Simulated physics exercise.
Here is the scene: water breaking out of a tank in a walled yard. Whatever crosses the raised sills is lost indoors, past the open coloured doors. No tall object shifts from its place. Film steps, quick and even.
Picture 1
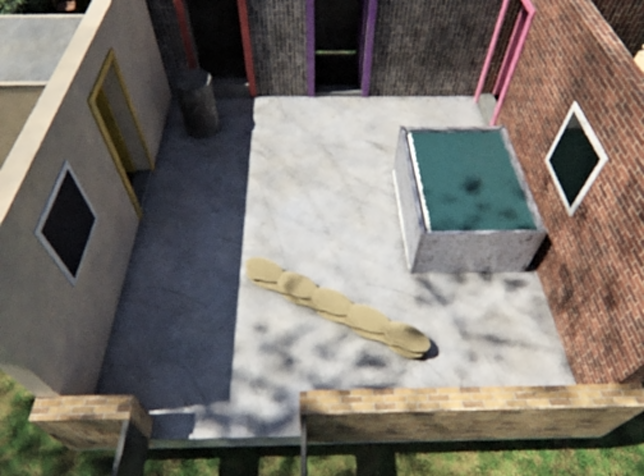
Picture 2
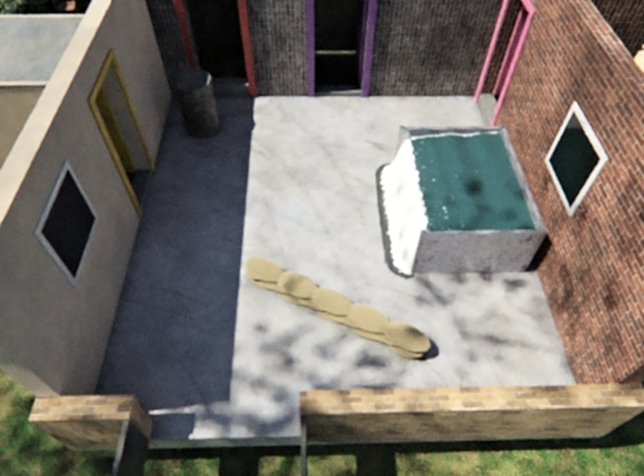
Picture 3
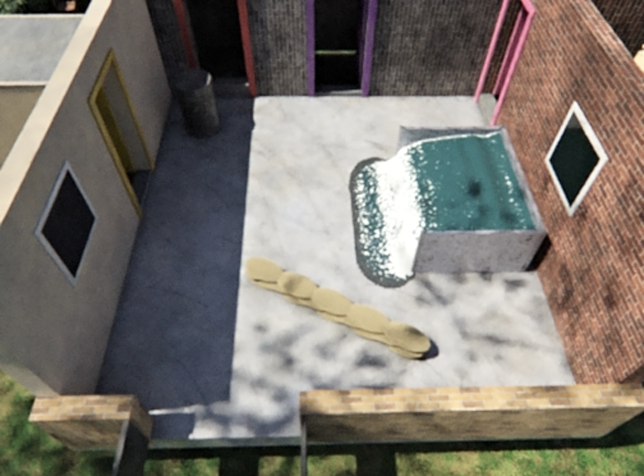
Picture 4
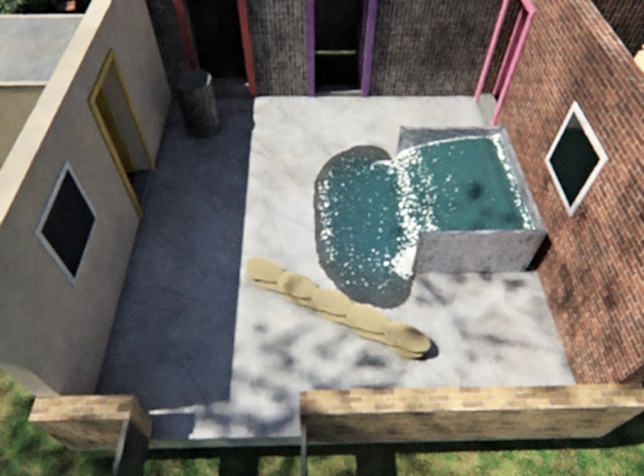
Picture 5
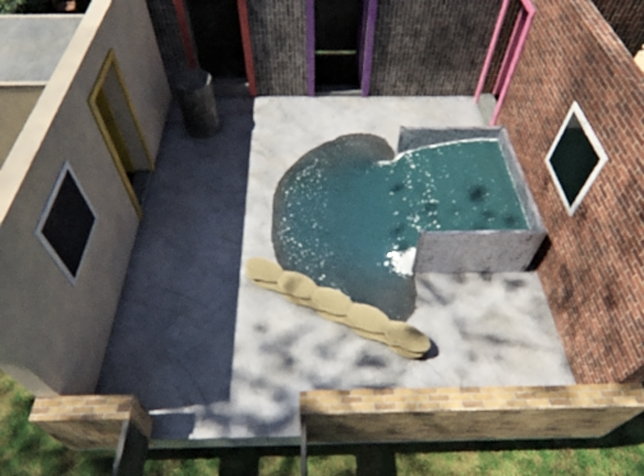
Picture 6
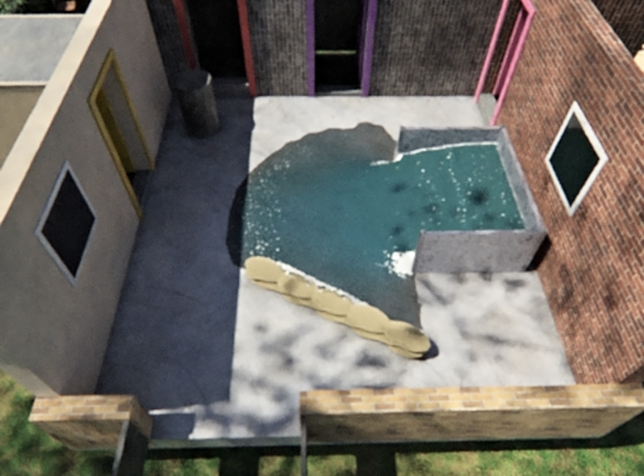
Water bursts from the left side of a grey-walled tank and spreads leftward across the pale floor of a walled yard, seen from a fixed, high viewpoint. A low tan barrier lies diagonally near the centre, with a yellow doorway left, red and purple openings behind, and brick at right. White froth gives way to a widening teal pool that reaches the barrier and shaded floor.
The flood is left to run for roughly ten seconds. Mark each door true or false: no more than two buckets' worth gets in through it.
Purple door: True, red door: True, yellow door: False, pink door: True.
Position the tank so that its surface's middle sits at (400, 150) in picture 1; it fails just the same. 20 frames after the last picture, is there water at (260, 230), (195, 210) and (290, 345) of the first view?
Spot one is touched, spot two is touched, spot three is not touched.
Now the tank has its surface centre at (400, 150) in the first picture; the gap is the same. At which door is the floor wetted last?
The one in pink, that's the one.
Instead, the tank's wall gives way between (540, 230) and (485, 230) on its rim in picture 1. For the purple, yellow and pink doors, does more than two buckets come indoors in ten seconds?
Door by door - purple doesn't reach it, yellow doesn't reach it, pink doesn't reach it.
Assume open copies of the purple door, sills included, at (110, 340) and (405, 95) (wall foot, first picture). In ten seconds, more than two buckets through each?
As listed, these two doors: Remains within bounds, remains within bounds.
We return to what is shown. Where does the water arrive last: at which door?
I'd go with the pink one.
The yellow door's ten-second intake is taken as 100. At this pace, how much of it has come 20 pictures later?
My estimate: Close to 85 per cent.
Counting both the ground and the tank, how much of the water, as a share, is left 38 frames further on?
Roughly 80 per cent.
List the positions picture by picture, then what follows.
The water tank at (465, 179) is whole and still, in the first picture.
The front is at (392, 166), out from the gap at (407, 205), in the second picture.
The front is at (374, 161), out from the gap at (407, 207), in the third picture.
The front is at (358, 149), out from the gap at (407, 208), in the fourth picture.
Water pours out at (407, 209) and has run to (295, 279), in the fifth picture.
Water pours out at (407, 209) and has run to (233, 245), in the sixth picture.
A moment on, water covers 45 % of the floor; the purple door not reached, the red door not reached, the yellow door over two buckets in, the pink door not reached.
Next, water covers 55 % of the floor; the purple door wet at the sill, nothing in, the red door wet at the sill, nothing in, the yellow door far over two buckets in, the pink door not reached.
Then, water covers 70 % of the floor; the purple door wet at the sill, nothing in, the red door wet at the sill, nothing in, the yellow door far over two buckets in, the pink door not reached.
Later, water covers 95 % of the floor; the purple door wet at the sill, nothing in, the red door wet at the sill, nothing in, the yellow door far over two buckets in, the pink door wet at the sill, nothing in.
In the end, water covers 90 % of the floor; the purple door wet at the sill, nothing in, the red door wet at the sill, nothing in, the yellow door far over two buckets in, the pink door wet at the sill, nothing in.
